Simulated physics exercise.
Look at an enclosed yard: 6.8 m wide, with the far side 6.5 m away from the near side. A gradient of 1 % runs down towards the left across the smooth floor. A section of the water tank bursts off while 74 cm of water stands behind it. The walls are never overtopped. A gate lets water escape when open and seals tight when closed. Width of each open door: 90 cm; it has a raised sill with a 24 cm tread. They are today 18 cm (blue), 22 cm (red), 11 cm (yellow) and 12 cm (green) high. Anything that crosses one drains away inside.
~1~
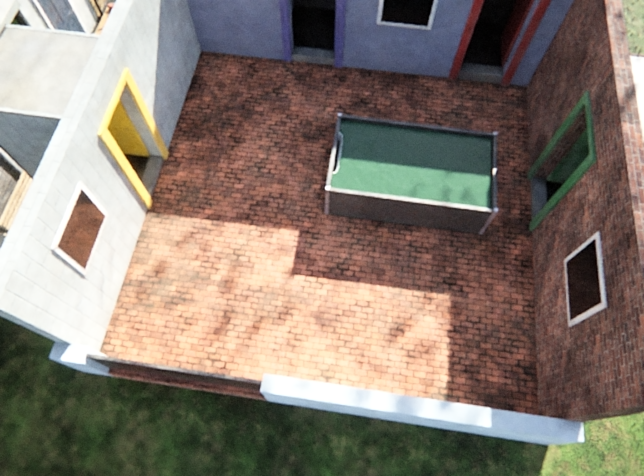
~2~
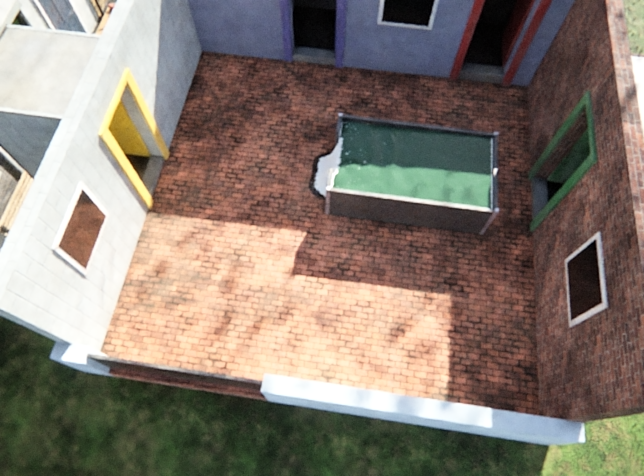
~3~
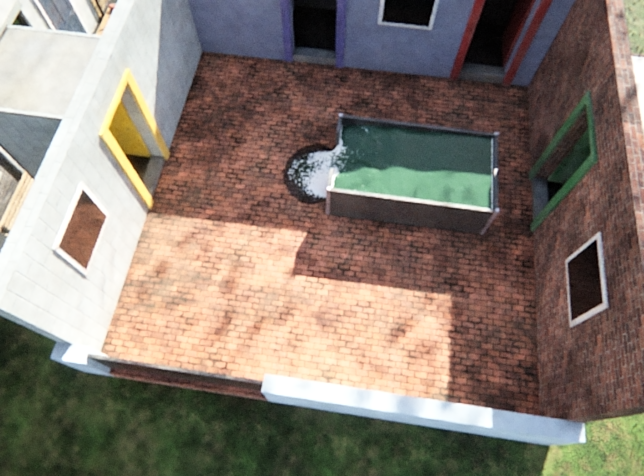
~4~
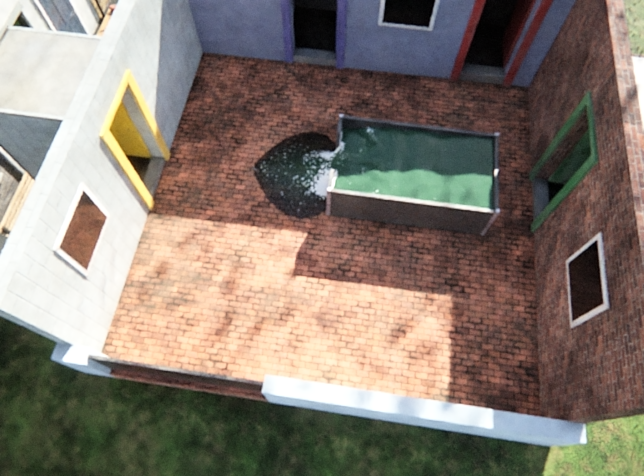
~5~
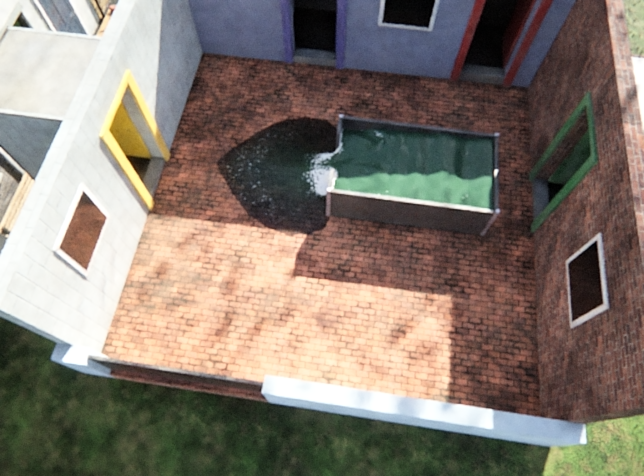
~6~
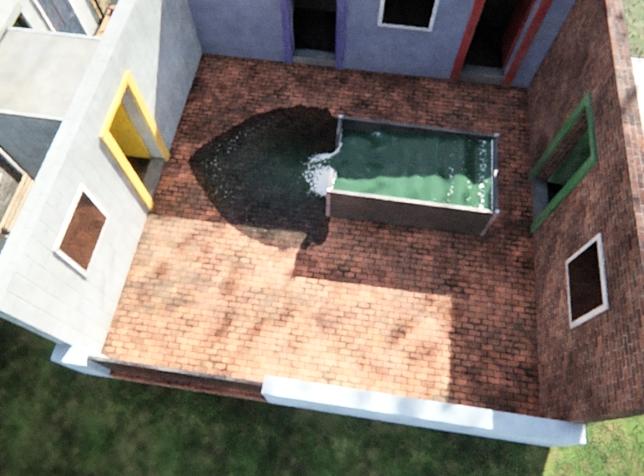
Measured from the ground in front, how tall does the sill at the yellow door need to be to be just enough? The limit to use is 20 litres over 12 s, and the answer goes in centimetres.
It needs to be about 21 cm tall.
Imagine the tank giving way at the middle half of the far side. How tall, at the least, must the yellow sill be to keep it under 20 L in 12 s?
About 5.5 cm.
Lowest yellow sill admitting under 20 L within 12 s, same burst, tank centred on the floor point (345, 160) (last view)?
Then it needs to be around 24 cm high.
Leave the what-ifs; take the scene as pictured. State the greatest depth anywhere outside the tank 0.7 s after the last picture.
Around 42 centimetres.
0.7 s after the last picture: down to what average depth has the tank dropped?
It averages roughly 55 centimetres.
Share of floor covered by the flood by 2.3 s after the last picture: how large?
I'd say near 35 percent is wet.
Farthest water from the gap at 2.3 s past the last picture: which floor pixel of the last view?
Around (100, 357).
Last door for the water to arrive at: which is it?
Green.
Then, 0.7 s after the last picture water covers 30 % of the floor, deepest (42 cm) near (327, 178); 18 cm at the yellow door, 14 litres in over its 11 cm sill.
Then, 2.3 s after the last picture water covers 35 % of the floor, deepest (29 cm) near (203, 53); 23 cm at the yellow door, 128 litres in over its 11 cm sill.
Then, 11.3 s after the last picture water covers 100 % of the floor, deepest (12 cm) near (100, 357); 8 cm at the yellow door, 208 litres in over its 11 cm sill.
At the yellow door as built, the water peaked near 27 cm, 1.3 s after the last picture.
Run again over the same 12 s with other heights there, 57 litres in over 17.5 cm, 9 litres over 23.5 cm. The limit of 20 litres is kept from about 21 cm up.
